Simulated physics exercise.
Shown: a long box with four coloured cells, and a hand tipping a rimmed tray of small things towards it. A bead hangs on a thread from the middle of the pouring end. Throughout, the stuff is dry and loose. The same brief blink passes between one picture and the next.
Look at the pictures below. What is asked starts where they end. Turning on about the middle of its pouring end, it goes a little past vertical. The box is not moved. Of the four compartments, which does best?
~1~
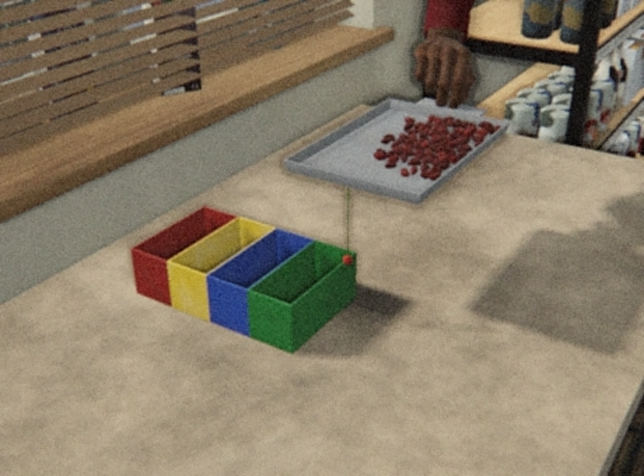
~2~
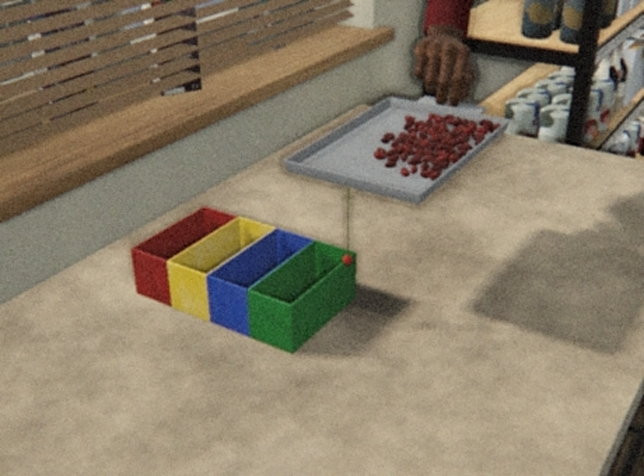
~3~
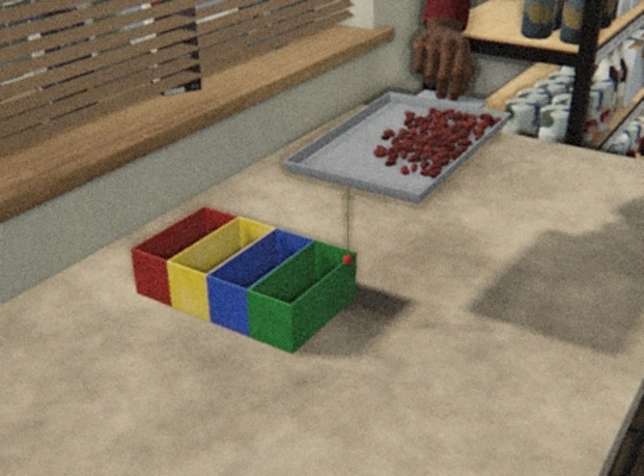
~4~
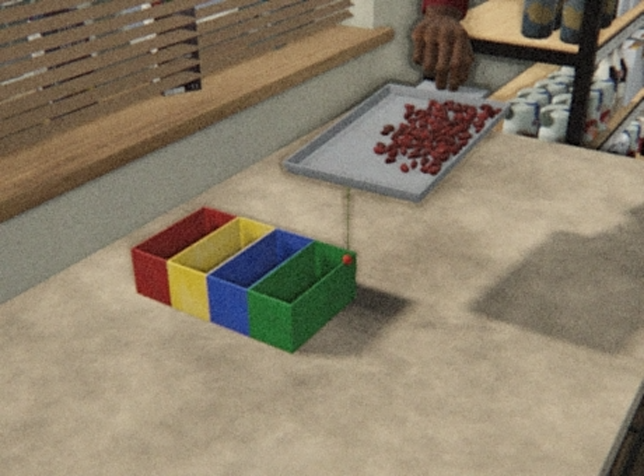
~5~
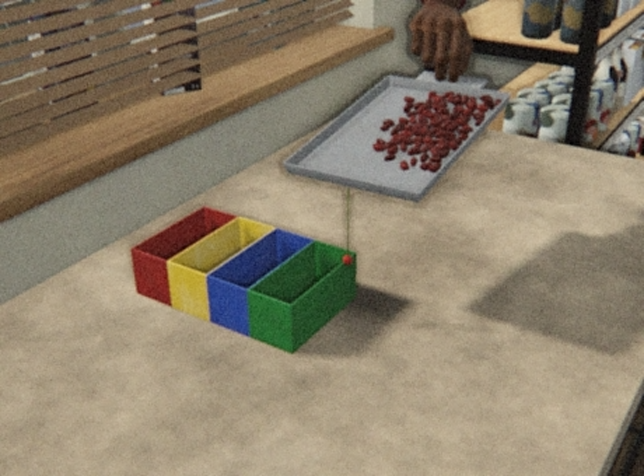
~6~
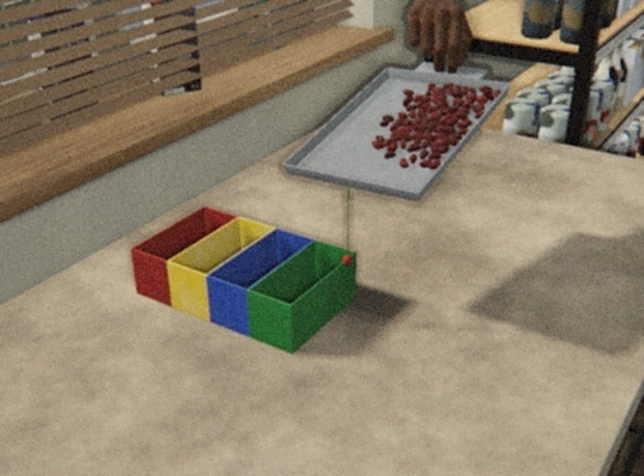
The green one does best.
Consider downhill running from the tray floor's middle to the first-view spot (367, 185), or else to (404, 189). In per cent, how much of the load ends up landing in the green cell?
For the first it's near 10 %, for the second near 0 %.
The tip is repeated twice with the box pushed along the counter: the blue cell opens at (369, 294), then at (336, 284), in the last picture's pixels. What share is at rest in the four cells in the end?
Try 1: Some 100 %; try 2: Some 100 %.
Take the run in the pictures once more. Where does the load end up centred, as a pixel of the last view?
Around (295, 323), give or take.
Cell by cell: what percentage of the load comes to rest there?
Per cell: Red at 0 %, yellow at 0 %, blue at 20 %, green at 40 %.
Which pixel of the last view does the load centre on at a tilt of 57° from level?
The middle of the pieces shows up near (354, 150).
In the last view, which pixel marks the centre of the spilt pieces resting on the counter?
Estimate: Around (340, 351).
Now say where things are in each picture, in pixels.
Corners of the pouring end near (288, 160) and (419, 193), level; middle of the load near (442, 145), kidney beans; bead on its thread near (348, 260); red cell near (152, 273); yellow cell near (189, 287); blue cell near (228, 302); green cell near (270, 317), in the first frame.
Corners of the pouring end near (288, 160) and (419, 192), level; middle of the load near (442, 144), in the second frame.
Corners of the pouring end near (287, 160) and (418, 192), tipped barely, lowest at the left corner; middle of the load near (442, 140), in the third frame.
Corners of the pouring end near (287, 161) and (418, 192), tipped a little, lowest at the left corner; middle of the load near (442, 134), in the fourth frame.
Corners of the pouring end near (287, 162) and (418, 191), tipped a little, lowest at the left corner; middle of the load near (436, 121), in the fifth frame.
Corners of the pouring end near (286, 163) and (417, 191), tipped a little, lowest at the left corner; middle of the load near (435, 115); red cell near (152, 273); yellow cell near (189, 287); blue cell near (228, 302); green cell near (270, 317), in the sixth frame.
Shortly afterwards, tray tipped steeply; all but a few on the tray; only a few in the green cell; only a few in the blue cell; only a few falling or outside the box.
Next, tray tipped right over; the bulk on the tray; a little in the green cell; only a few in the blue cell; a little falling or outside the box.
Some moments later, tray tipped past a quarter turn; near half in the green cell; near a quarter in the blue cell; near a third falling or outside the box.
In the end, tray tipped past a quarter turn; near half in the green cell; near a quarter in the blue cell; none at all in the yellow cell; none at all in the red cell; near a third outside the box.
